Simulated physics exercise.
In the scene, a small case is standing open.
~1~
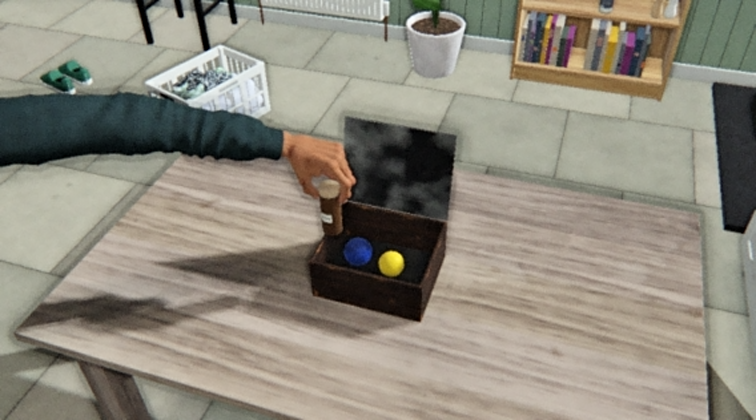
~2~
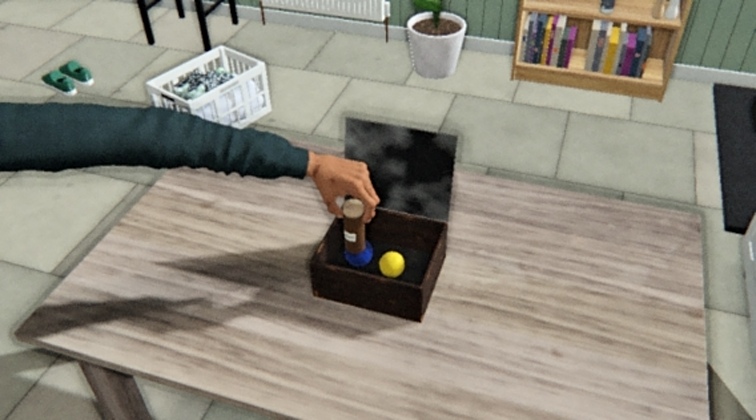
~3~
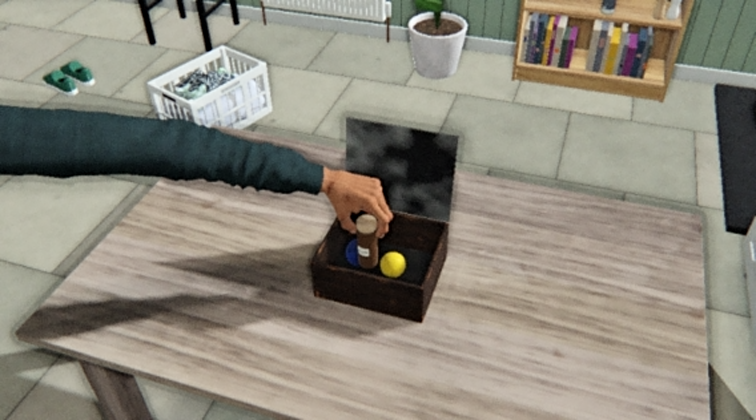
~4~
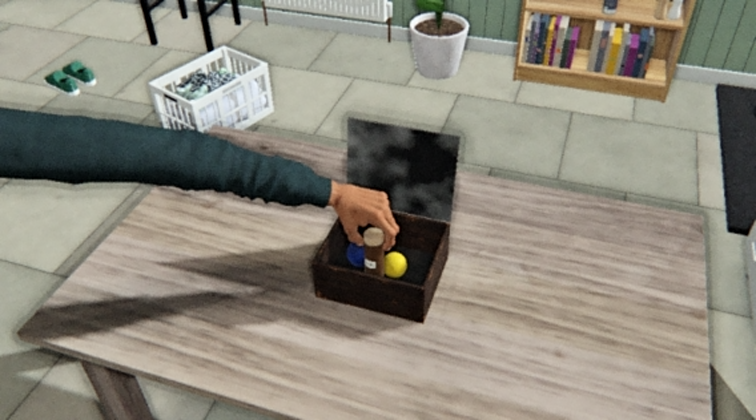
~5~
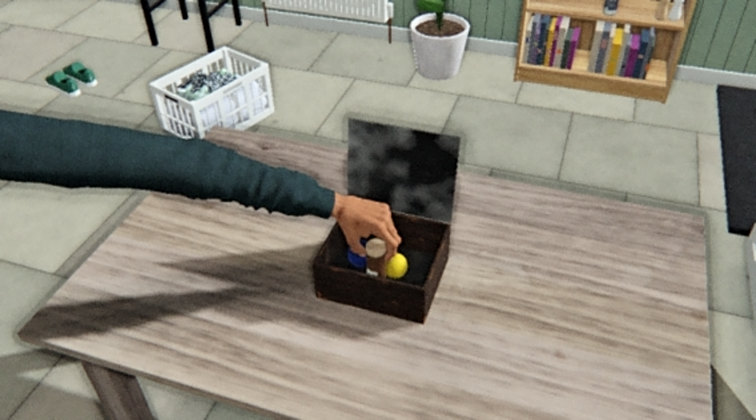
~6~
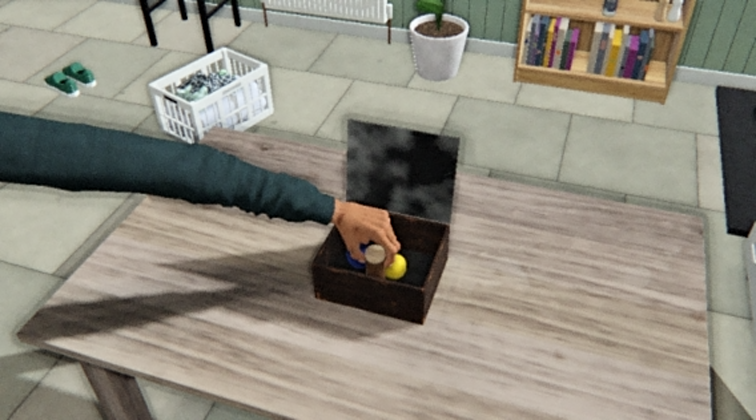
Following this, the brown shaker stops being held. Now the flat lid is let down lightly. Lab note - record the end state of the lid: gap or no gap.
Never meets the rim.
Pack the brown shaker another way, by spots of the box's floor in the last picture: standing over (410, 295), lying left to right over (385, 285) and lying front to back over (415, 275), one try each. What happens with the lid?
First, it will not close; second, it closes; third, it sits on the rim.
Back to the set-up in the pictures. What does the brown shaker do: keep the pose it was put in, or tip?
Result: It remains as it was set.
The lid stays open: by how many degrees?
Angle: About 6°.
Then, 1.30 s past the last view, lid 78° above the rim.
Then, 1.90 s past the last view, lid 35° above the rim.
Then, 2.40 s past the last view, lid 7° above the rim.
Finally, lid 7° above the rim; all 3 still in place. Final places as the last picture's camera would see them, brown shaker near (376, 271).
